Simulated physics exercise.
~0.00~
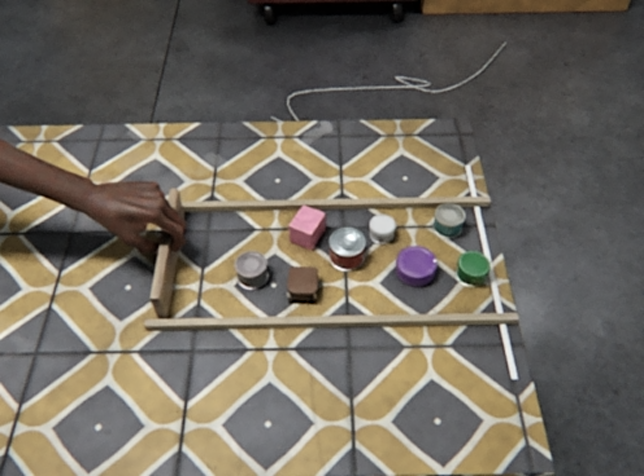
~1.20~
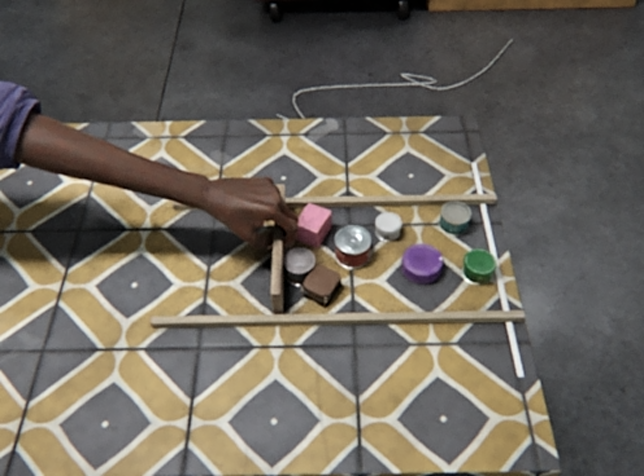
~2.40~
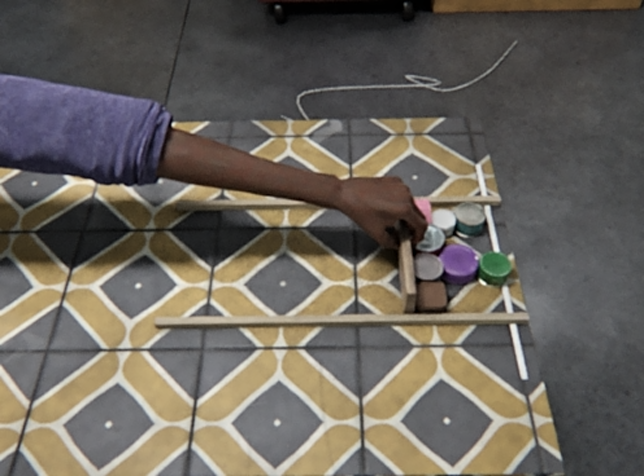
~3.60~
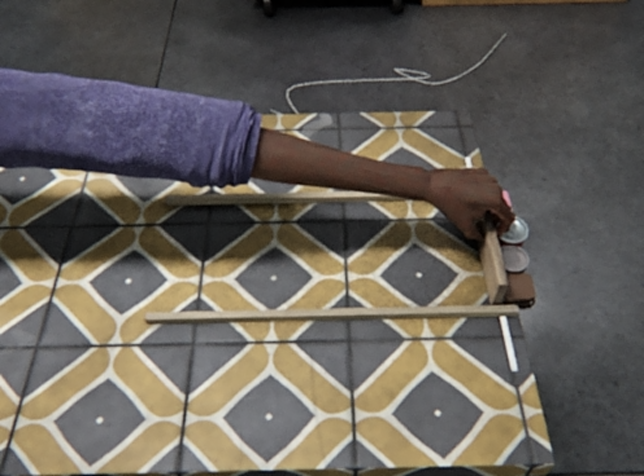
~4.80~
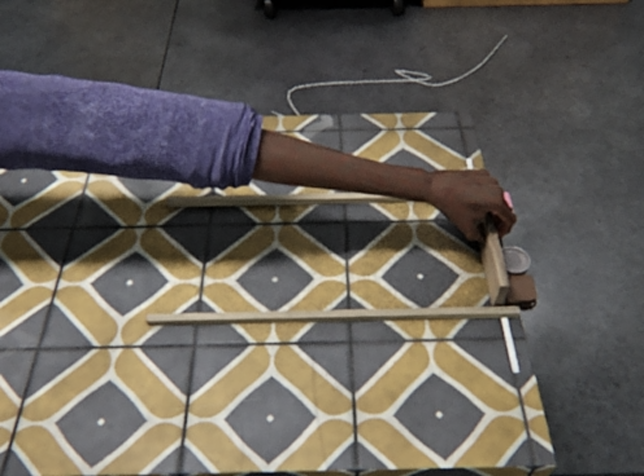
A hand pushes a board right, sweeping small items along until several drop off the edge.
